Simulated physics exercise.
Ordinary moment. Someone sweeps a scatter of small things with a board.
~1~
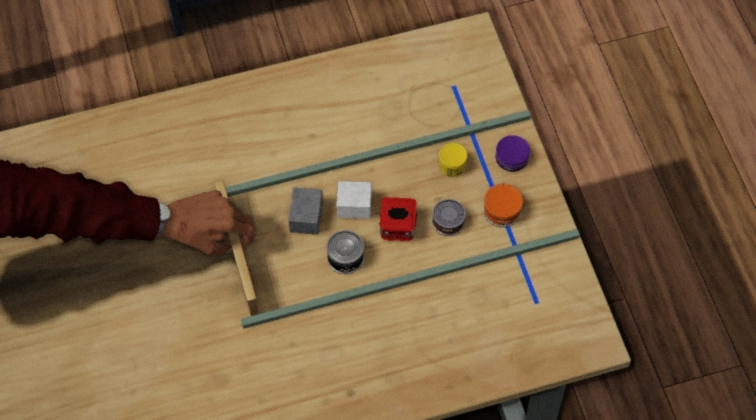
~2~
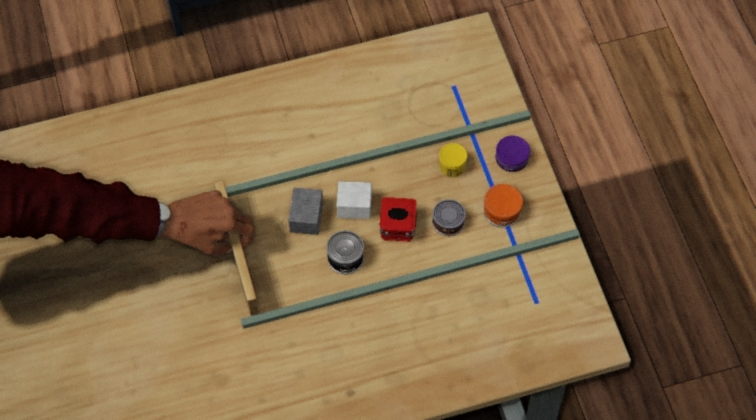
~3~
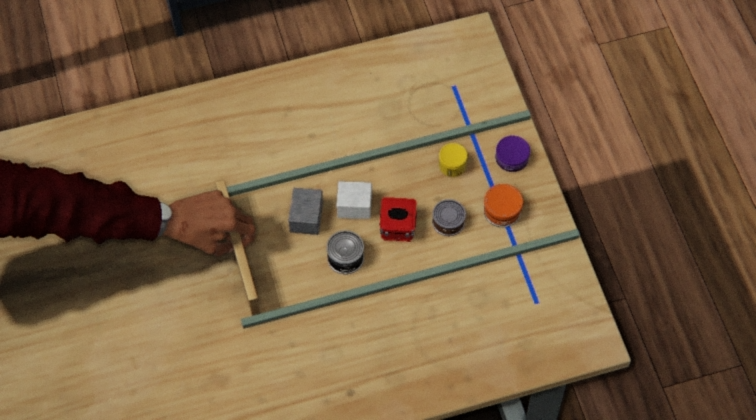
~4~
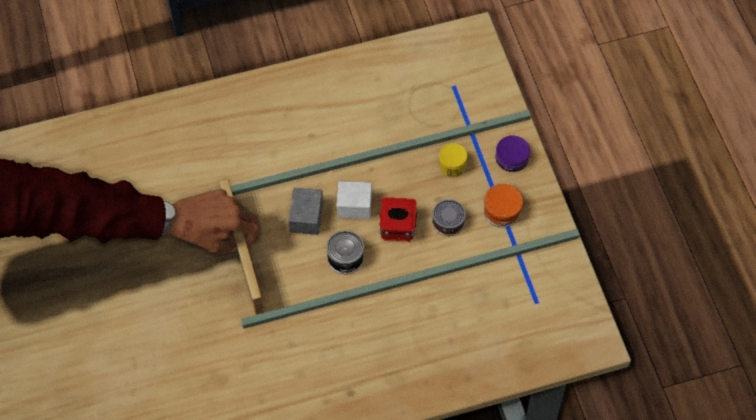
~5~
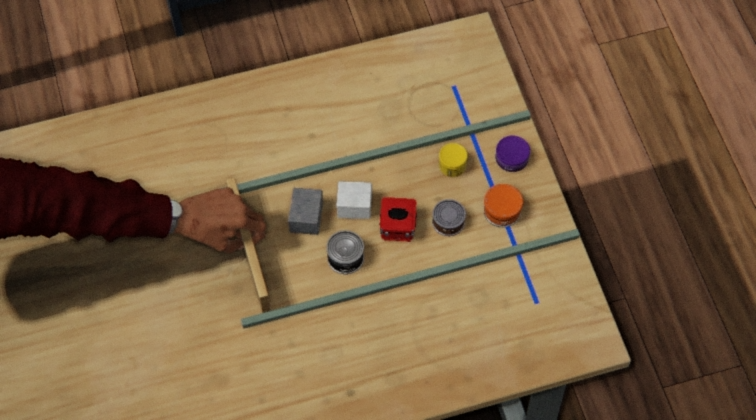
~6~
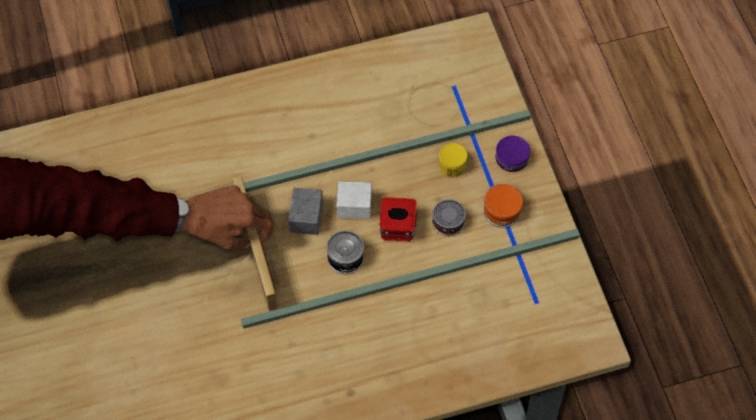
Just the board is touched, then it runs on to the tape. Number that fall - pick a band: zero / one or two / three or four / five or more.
Band: Three or four.
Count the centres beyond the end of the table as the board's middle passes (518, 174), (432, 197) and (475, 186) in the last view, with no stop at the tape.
The numbers past the end are 5, 0 and 1.
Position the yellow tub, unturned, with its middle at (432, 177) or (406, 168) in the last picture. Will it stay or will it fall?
Result by position: It leaves the top / leaves the top.
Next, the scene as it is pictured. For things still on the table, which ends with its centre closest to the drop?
The brown tin ends nearest.
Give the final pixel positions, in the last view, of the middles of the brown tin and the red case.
The brown tin settles near (558, 211); as for the red case, near (529, 182).
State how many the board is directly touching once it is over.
The count in contact is 2.
Early on, none off yet; purple tub at rest near (513, 154); orange pot at rest near (503, 206); yellow tub at rest near (453, 160).
Finally, the number that fall off is three or four; lost, yellow tub, orange pot and purple tub.
